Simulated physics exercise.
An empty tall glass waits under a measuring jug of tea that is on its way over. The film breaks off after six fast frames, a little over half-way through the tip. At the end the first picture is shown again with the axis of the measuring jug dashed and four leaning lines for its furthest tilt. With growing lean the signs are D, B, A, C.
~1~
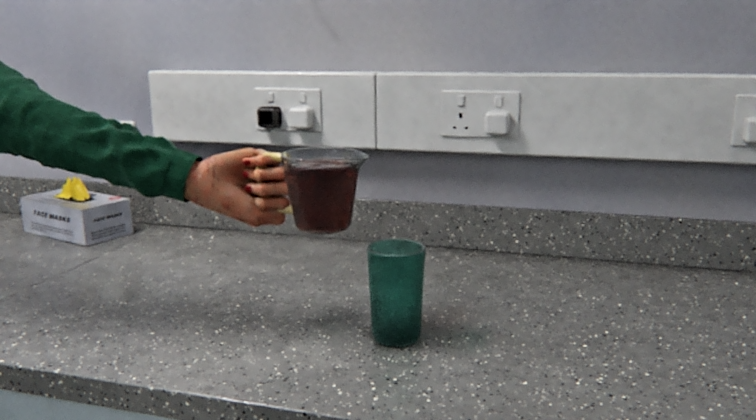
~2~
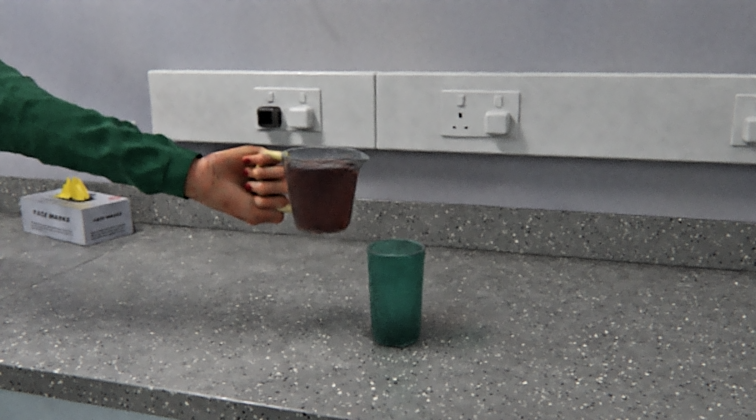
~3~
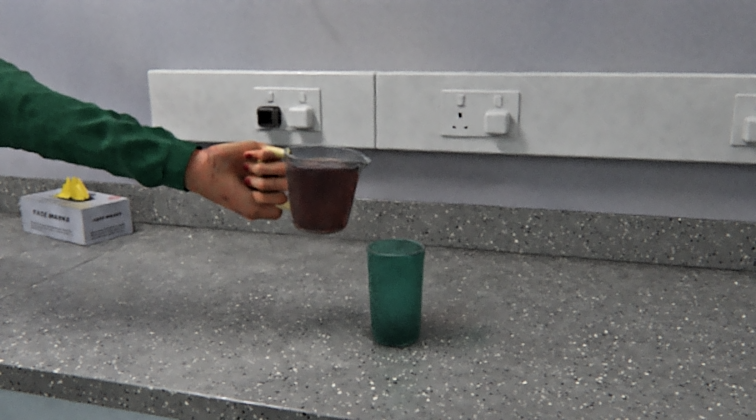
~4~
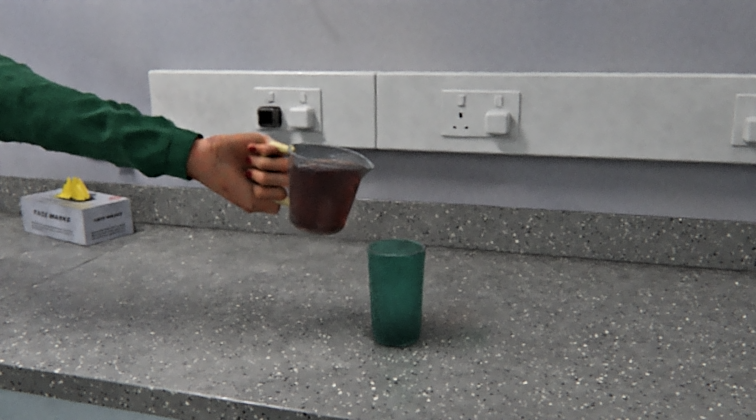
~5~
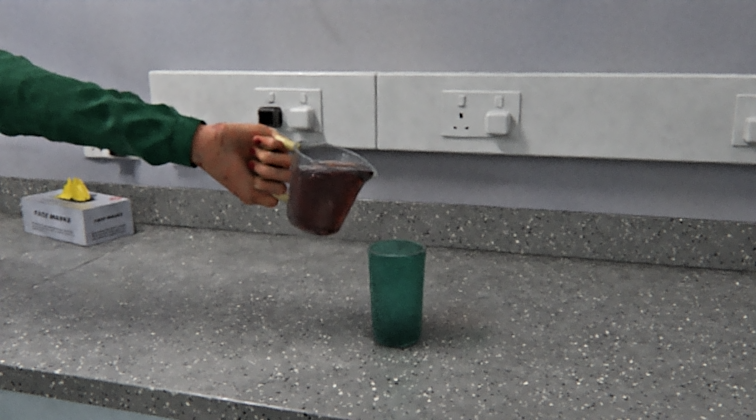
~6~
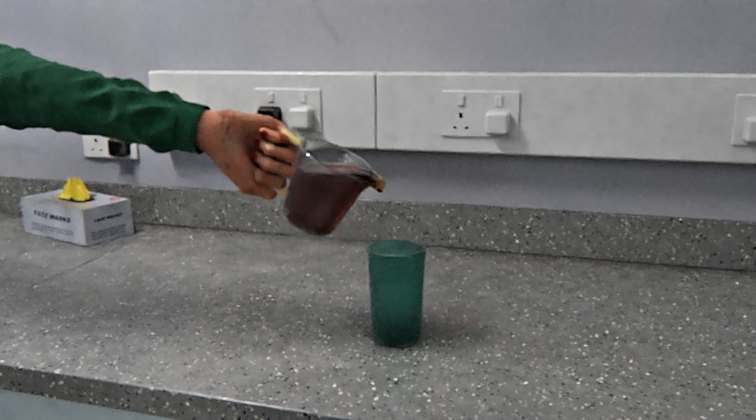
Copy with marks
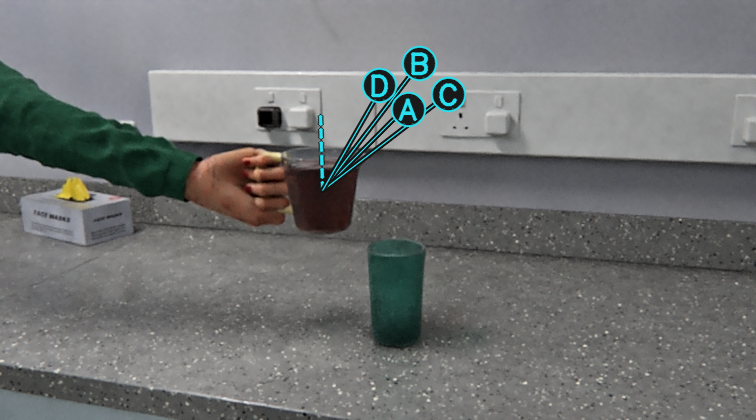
A hand in a green sleeve reaches in from the left, holding a clear measuring jug of dark reddish-brown liquid above a tall green glass on a speckled grey worktop. Seen from the front by a still camera, a box with yellow on top sits at left, below white wall sockets. The jug stays nearly upright, then the hand tilts it rightward until liquid reaches over its lip.
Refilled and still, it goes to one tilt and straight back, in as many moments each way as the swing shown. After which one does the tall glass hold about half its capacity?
Go for C.
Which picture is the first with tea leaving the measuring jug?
In picture 6.
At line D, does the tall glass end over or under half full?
Under half.
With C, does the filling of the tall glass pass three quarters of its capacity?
No, less.
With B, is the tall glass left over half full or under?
Under half.
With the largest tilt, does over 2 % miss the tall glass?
No.
In cyan, A at (393, 119); B at (409, 76); C at (434, 104); D at (373, 102).
With A, the tall glass ends with about 37 % of what it can hold.
With B, the tall glass ends with about 26 % of what it can hold.
With C, the tall glass ends with about 49 % of what it can hold.
With D, the tall glass ends with about 17 % of what it can hold.
